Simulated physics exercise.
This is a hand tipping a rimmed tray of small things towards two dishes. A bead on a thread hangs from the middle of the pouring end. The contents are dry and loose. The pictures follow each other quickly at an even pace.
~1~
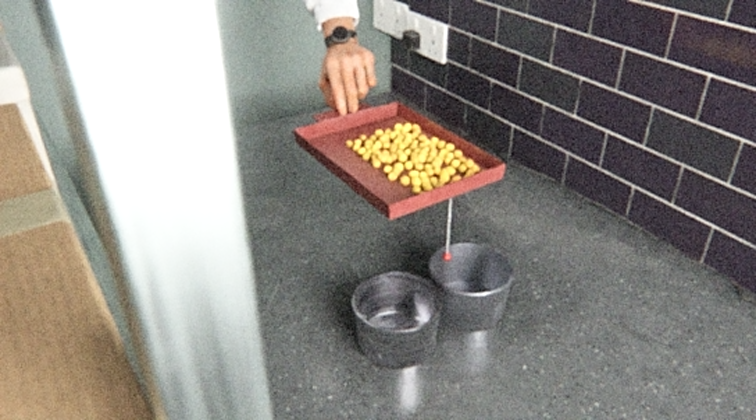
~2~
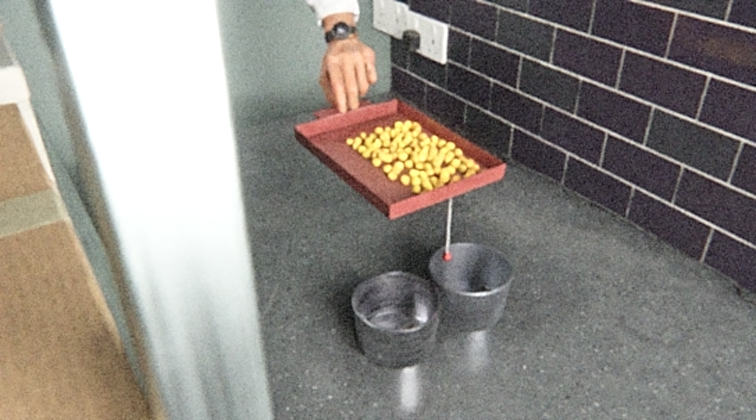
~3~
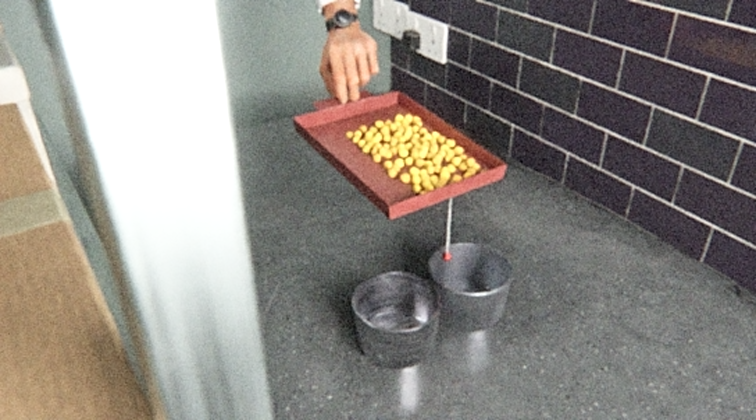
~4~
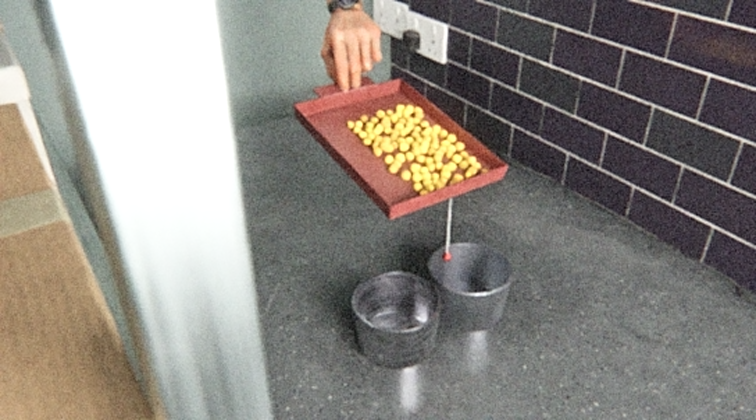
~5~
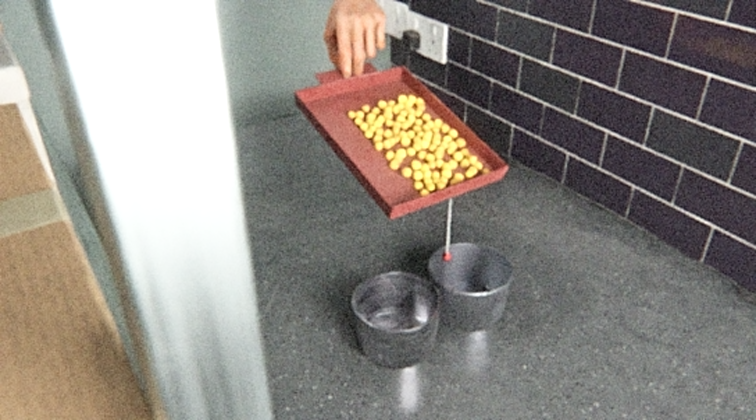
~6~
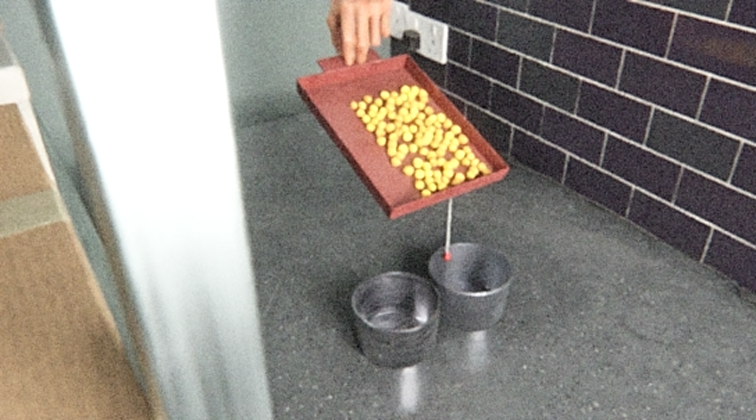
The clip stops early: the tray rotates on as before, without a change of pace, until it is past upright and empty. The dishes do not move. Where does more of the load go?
The right one ends fuller.
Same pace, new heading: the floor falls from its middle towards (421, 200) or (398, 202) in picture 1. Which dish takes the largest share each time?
One: The left one. Two: The dish on the left.
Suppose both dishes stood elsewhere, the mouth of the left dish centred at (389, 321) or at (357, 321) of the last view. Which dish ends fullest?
At the first place the dish on the right, at the second the right one.
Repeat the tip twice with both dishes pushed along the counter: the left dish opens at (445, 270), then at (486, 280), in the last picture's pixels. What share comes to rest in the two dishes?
In turn 20 and 60 in a hundred.
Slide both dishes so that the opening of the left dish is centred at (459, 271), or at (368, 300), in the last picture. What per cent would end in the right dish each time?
The first gives 0 %, the second 10 %.
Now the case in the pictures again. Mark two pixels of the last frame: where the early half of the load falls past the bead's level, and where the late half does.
The first part at (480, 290); the rest at (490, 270).
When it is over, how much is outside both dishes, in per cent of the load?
It comes to 70 per cent or so.
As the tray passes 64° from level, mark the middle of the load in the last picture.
Around (456, 163).
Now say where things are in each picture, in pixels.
Corners of the pouring end (390, 204) and (503, 164), level; middle of the load (414, 157), puffed corn balls; left dish (422, 341); right dish (496, 305); bead on its thread (447, 257), in the first frame.
Corners of the pouring end (390, 204) and (504, 164), level; middle of the load (414, 155), in the second frame.
Corners of the pouring end (391, 205) and (504, 164), tipped barely, level across its low end; middle of the load (415, 152), in the third frame.
Corners of the pouring end (392, 205) and (505, 165), tipped a little, level across its low end; middle of the load (416, 146), in the fourth frame.
Corners of the pouring end (393, 206) and (506, 166), tipped clearly, level across its low end; middle of the load (417, 141), in the fifth frame.
Corners of the pouring end (394, 207) and (507, 167), tipped clearly, level across its low end; middle of the load (419, 136); left dish (422, 341); right dish (496, 305), in the sixth frame.
Just after the last frame, tray tipped steeply; every one on the tray.
A moment on, tray tipped past a quarter turn; every one on the tray.
Further on, tray tipped past a quarter turn; about a tenth in the left dish; roughly a quarter in the right dish; roughly two thirds outside both.
When it is over, tray tipped past a quarter turn; about a tenth in the left dish; roughly a quarter in the right dish; roughly two thirds outside both.
